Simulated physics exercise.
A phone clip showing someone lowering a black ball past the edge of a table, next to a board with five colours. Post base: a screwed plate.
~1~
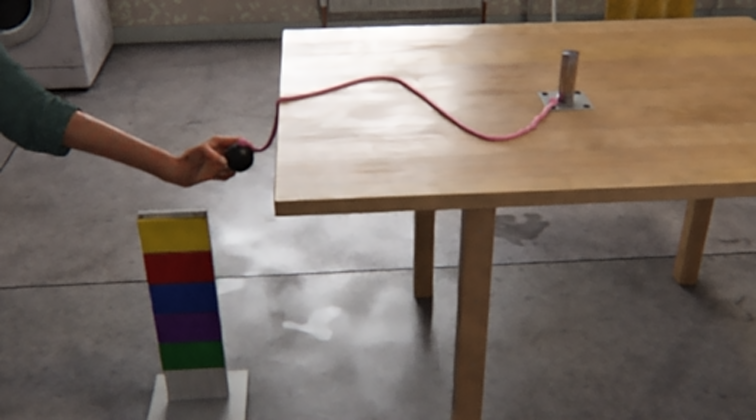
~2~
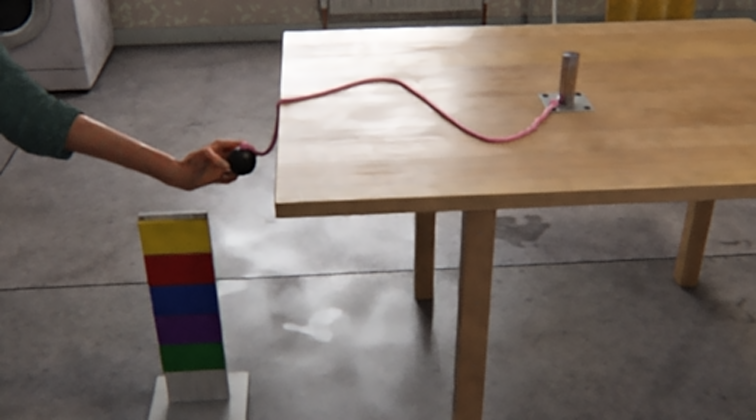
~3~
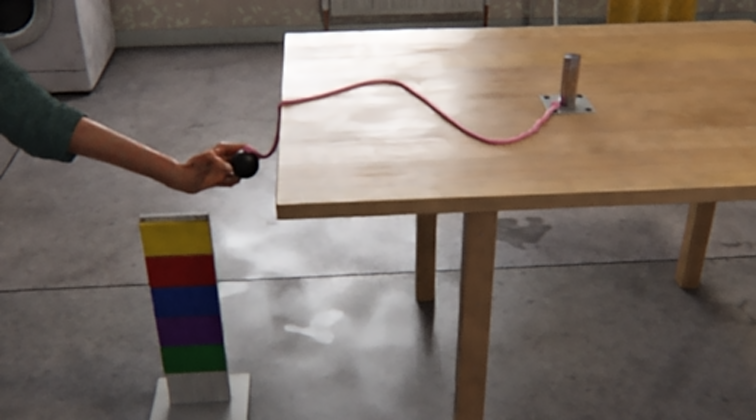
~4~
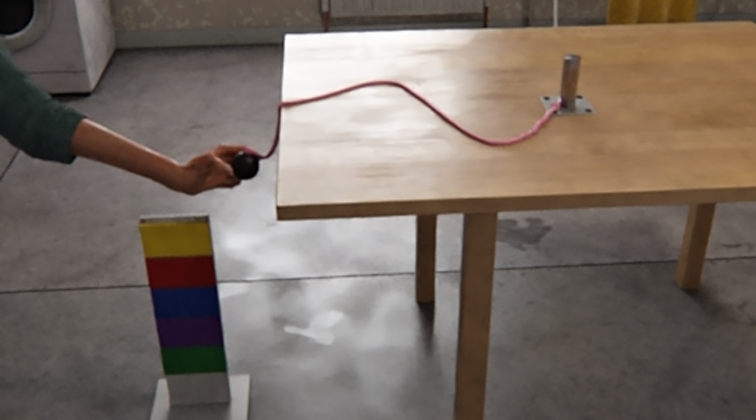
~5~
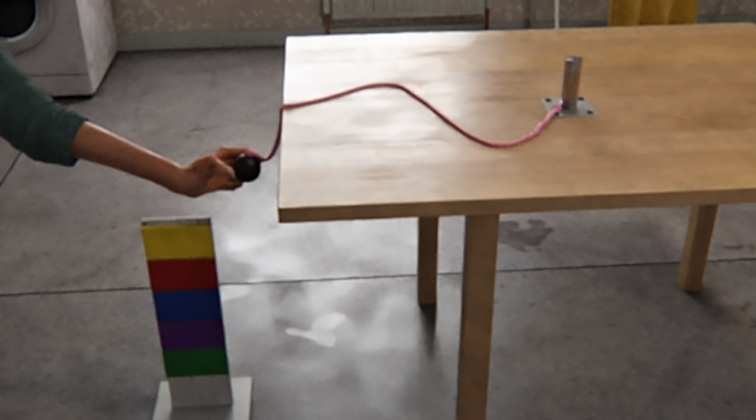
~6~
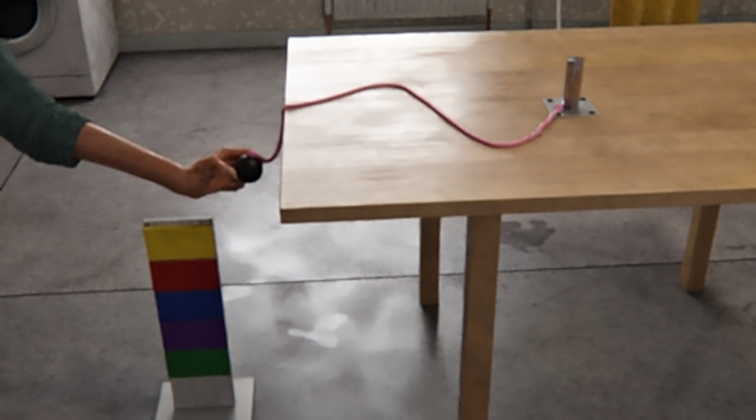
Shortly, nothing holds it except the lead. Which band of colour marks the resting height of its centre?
The purple band marks it.
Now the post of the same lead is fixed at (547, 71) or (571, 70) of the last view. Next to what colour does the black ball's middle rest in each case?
Try one - purple; try two - blue.
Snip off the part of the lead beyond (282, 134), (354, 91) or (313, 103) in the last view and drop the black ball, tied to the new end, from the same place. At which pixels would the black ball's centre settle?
So, going through them: (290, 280) first, (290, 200) next, (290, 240) last.
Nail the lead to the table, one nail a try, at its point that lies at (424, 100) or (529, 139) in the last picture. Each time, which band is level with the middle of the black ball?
Yellow, then blue.
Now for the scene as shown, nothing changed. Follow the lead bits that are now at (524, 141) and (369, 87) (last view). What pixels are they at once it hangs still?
The first one ends up at (466, 113) and the second one at (288, 179).
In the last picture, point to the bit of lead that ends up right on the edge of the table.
That point sits at about (413, 92).
Early on, ball near (273, 320); level with purple.
Midway, ball near (315, 338); level with purple.
Near the end, ball near (290, 335); level with purple.
Finally, ball near (301, 340); level with purple. Its middle rests at the purple band.
